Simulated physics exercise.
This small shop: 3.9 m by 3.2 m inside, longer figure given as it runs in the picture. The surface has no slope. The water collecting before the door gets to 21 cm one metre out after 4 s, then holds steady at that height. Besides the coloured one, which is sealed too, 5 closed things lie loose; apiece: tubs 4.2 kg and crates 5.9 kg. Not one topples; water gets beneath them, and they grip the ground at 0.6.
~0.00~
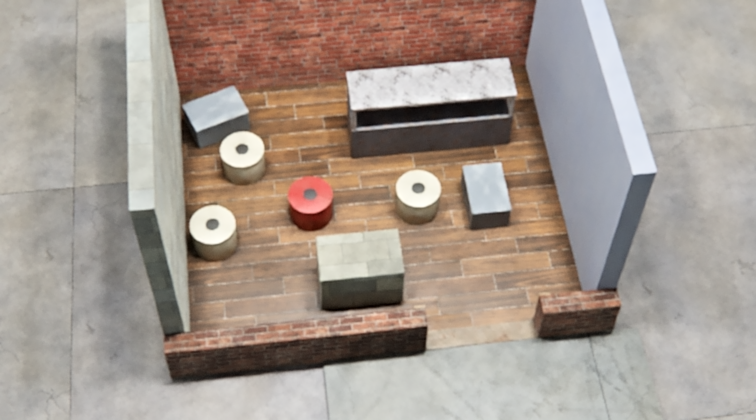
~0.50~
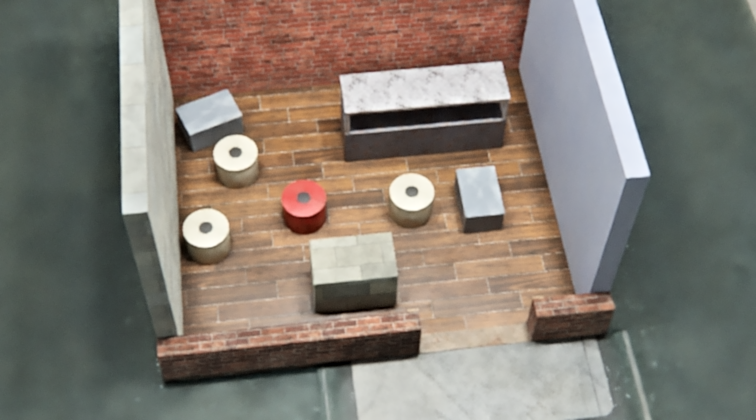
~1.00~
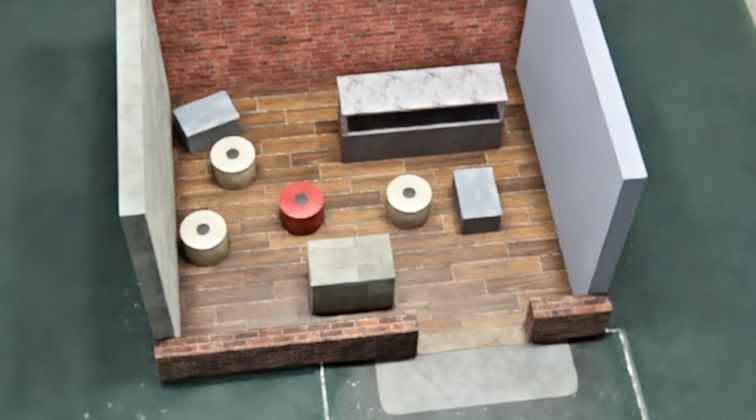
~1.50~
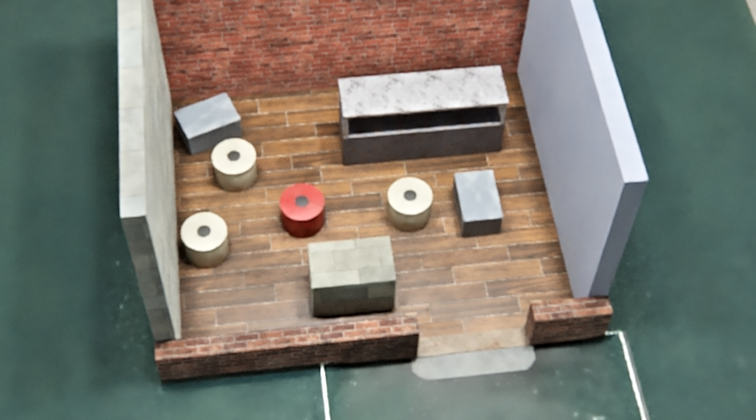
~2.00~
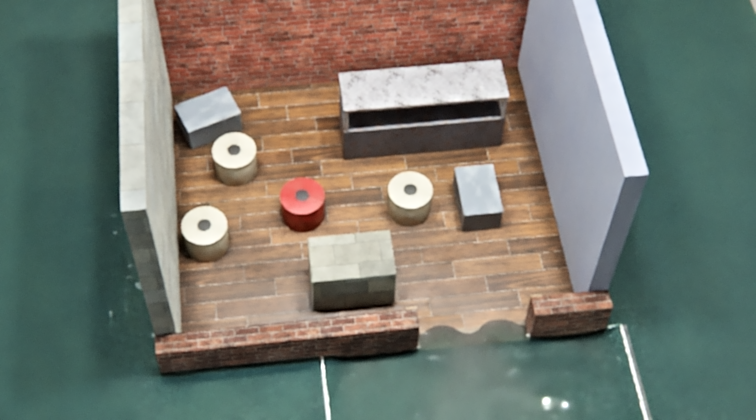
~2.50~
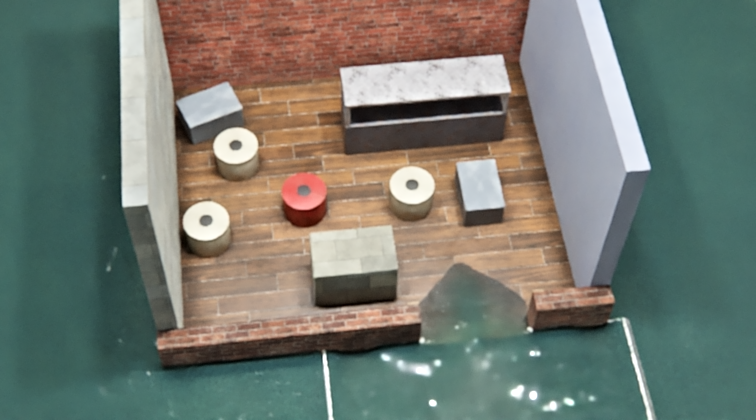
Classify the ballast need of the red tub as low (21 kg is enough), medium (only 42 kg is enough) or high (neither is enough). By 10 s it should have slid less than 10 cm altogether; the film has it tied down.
Low.
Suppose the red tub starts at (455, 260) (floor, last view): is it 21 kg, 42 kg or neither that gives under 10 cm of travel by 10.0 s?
It takes the larger.
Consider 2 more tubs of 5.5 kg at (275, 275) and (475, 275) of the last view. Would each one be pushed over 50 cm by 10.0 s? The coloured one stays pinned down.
First one: Inside the limit; second one: Beyond the limit.
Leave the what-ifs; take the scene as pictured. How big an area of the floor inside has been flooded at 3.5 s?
Around 2.5 m2 of it.
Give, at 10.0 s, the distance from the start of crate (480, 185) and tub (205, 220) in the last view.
The first is 60 cm from its start, the second 80 cm.
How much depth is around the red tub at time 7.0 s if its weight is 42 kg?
About 4 cm.
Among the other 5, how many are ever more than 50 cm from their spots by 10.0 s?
4.
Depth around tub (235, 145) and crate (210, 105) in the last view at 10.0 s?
I'd estimate 6 cm for the first and 13 cm for the second.
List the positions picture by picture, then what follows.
The first frame shows the red tub at (310, 195), on the bottom; 0.0 m2 under water; 0 of 6 have shifted.
The second frame shows the red tub at (304, 198), on the bottom; water covers 0.0 m2; 0 of 6 have shifted.
The third frame shows the red tub at (301, 199), on the bottom; water covers 0.0 m2; 0 of 6 have shifted.
The fourth frame shows the red tub at (302, 202), on the bottom; 0.0 m2 under water; 0 of 6 have shifted.
The fifth frame shows the red tub at (302, 196) rests on the ground; water covers 0.0 m2; 0 of 6 have shifted.
The sixth frame shows the red tub at (304, 191), on the bottom; 0.4 m2 under water; 0 of 6 have shifted.
After 3.5 s the red tub would be 0 cm from its start with 21 kg and 0 cm from its start with 42 kg; 0 cm of water round it then.
After 4.5 s the red tub would be 0 cm from its start with 21 kg and 0 cm from its start with 42 kg; 1 cm of water round it then.
After 7.0 s the red tub would be 0 cm from its start with 21 kg and 0 cm from its start with 42 kg; 4 cm of water round it then.
After 10.0 s the red tub would be 0 cm from its start with 21 kg and 0 cm from its start with 42 kg; 7 cm of water round it then.
